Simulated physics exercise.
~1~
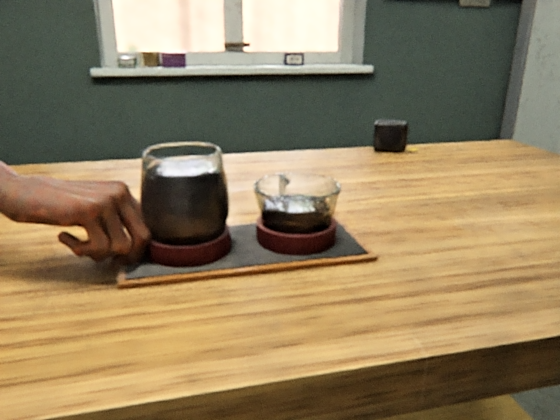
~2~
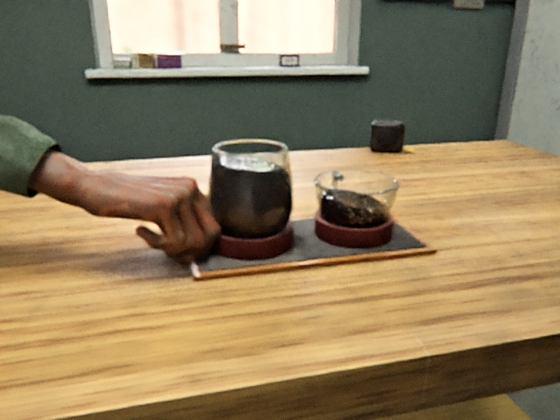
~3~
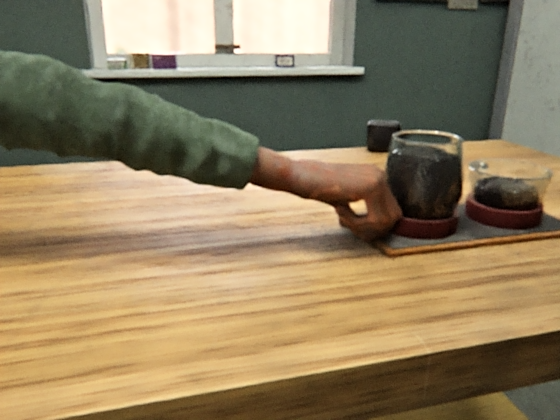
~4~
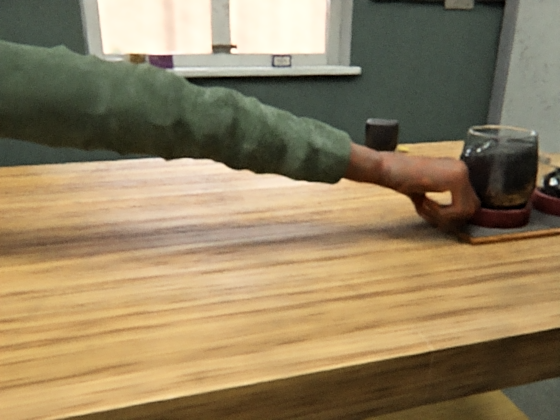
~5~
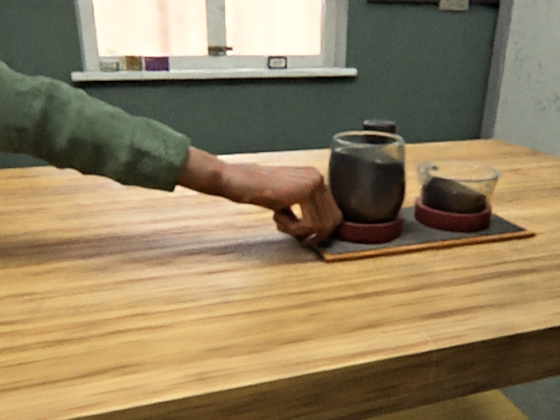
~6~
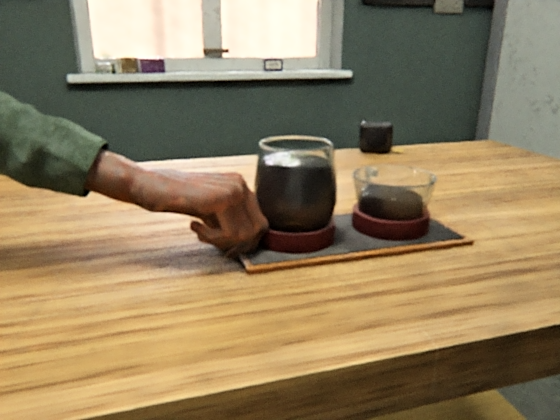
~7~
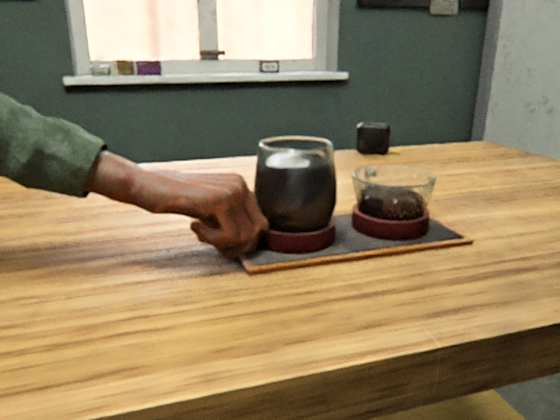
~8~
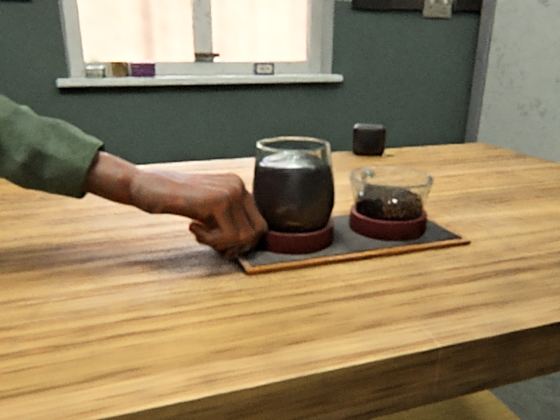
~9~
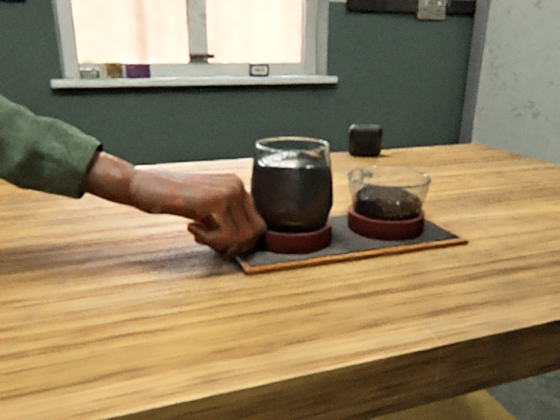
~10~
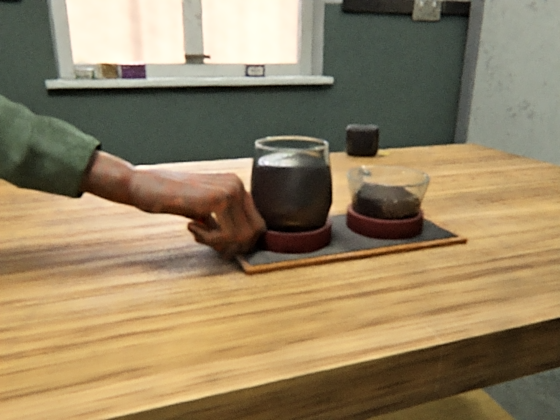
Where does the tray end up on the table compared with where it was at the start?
It ends up farther to the right than where it was at the start, still on the table with both glasses in their holders.
A tray of two drinks, pushed right by a hand, slides partway back and stops unspilled.
